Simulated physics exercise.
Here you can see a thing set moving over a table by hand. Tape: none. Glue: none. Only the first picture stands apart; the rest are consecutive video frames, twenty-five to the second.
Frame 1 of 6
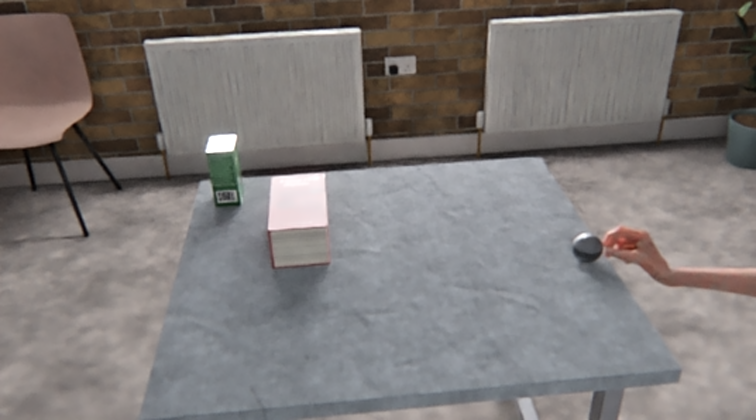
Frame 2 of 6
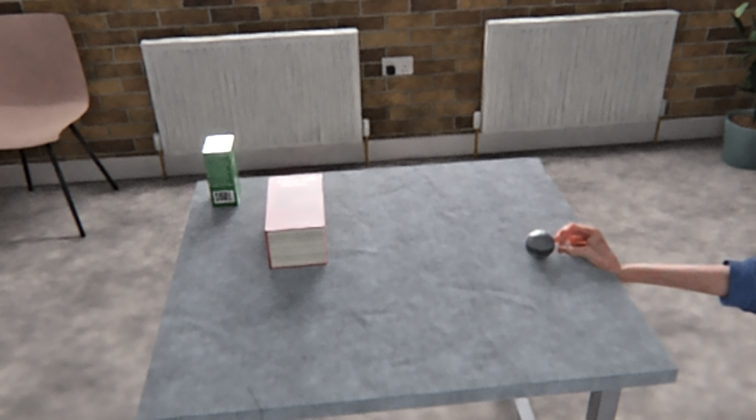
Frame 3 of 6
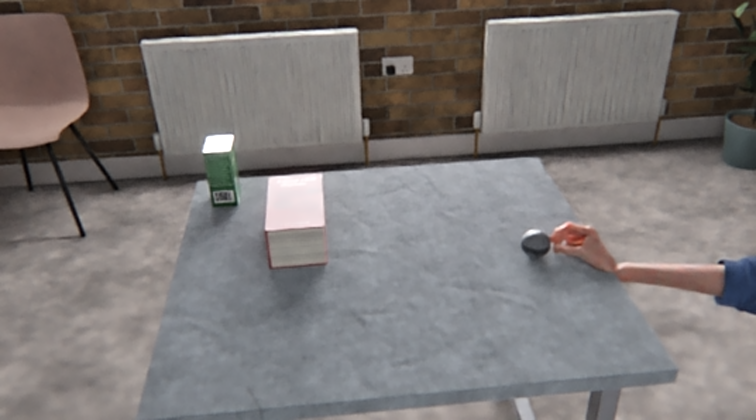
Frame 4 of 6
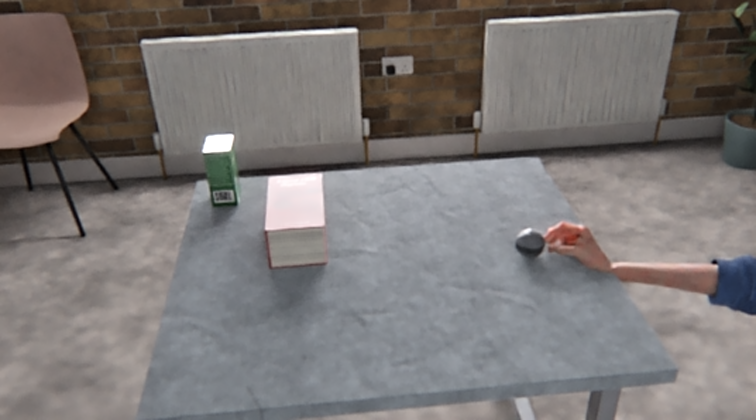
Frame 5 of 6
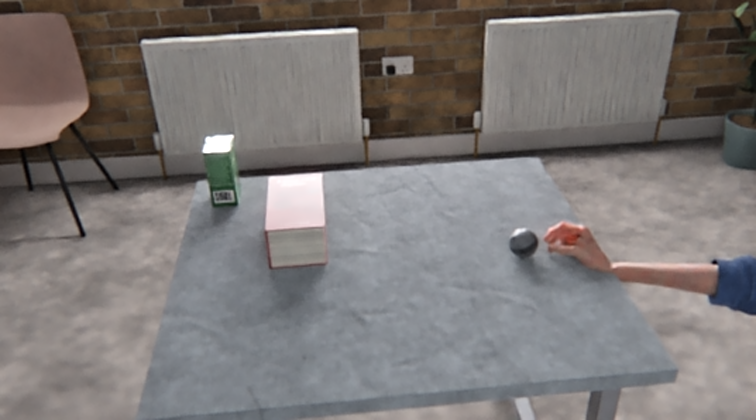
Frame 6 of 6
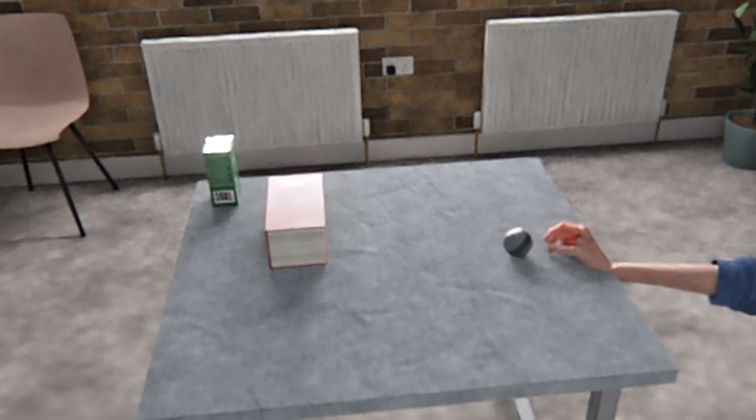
On a grey table, a hand moves a grey ball left and releases it, still rolling slowly.
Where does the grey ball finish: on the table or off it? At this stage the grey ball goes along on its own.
On the table.
Then, 0.10 s later than the last frame, grey ball moved about its own width near (506, 242).
Then, 0.20 s later than the last frame, grey ball moved about its own width near (497, 242).
Then, 0.40 s later than the last frame, grey ball moved about its own width near (490, 241).
When it is over, moved from the start, grey ball. End places, in pixels of the last picture, grey ball near (490, 241).
